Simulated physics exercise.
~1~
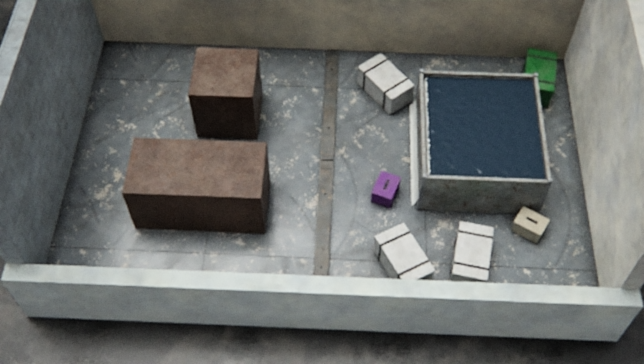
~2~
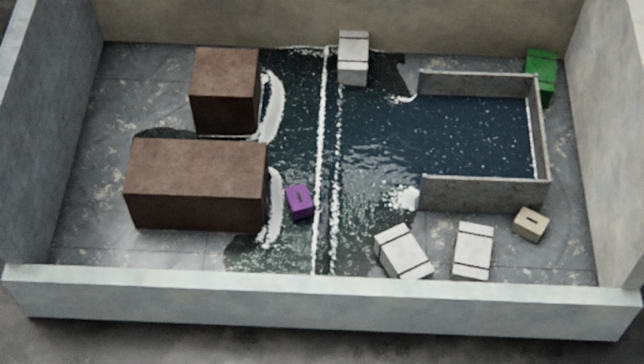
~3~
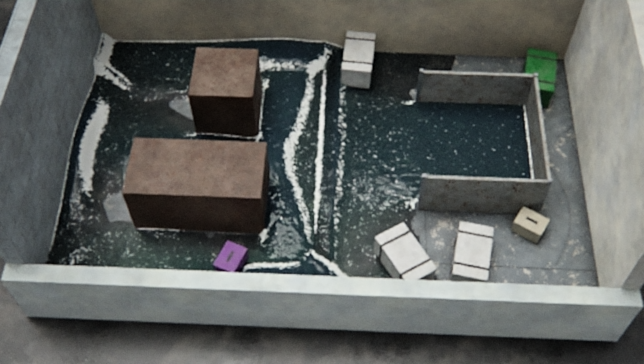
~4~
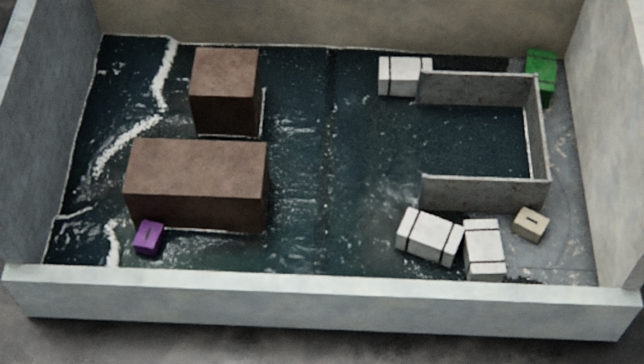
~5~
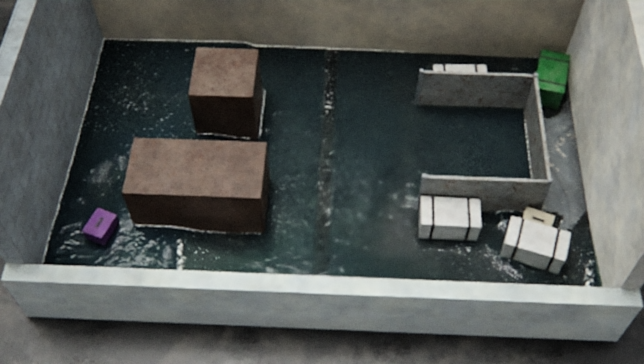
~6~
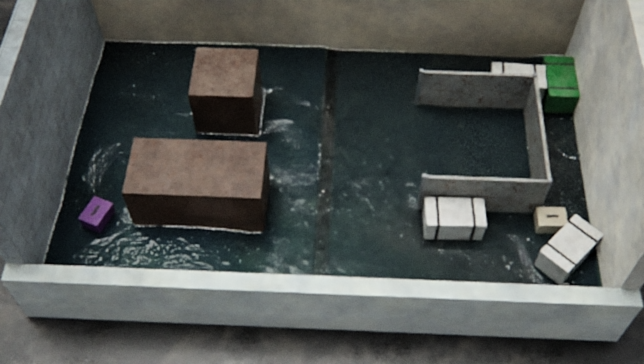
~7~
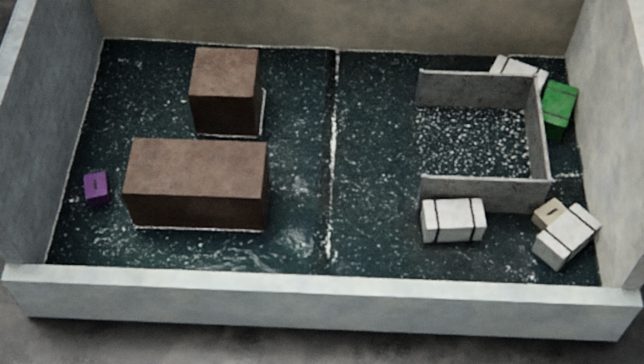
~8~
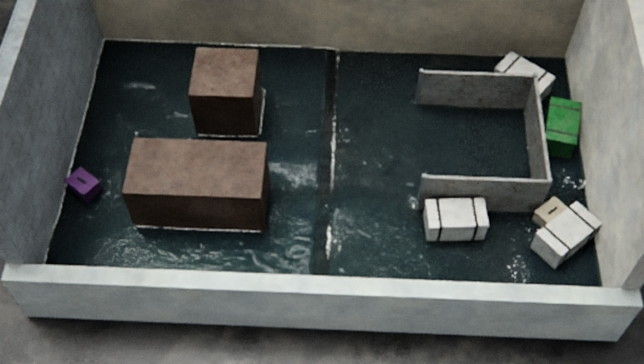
Water bursts left from a tank, floods the walled yard, and leaves boxes floating.
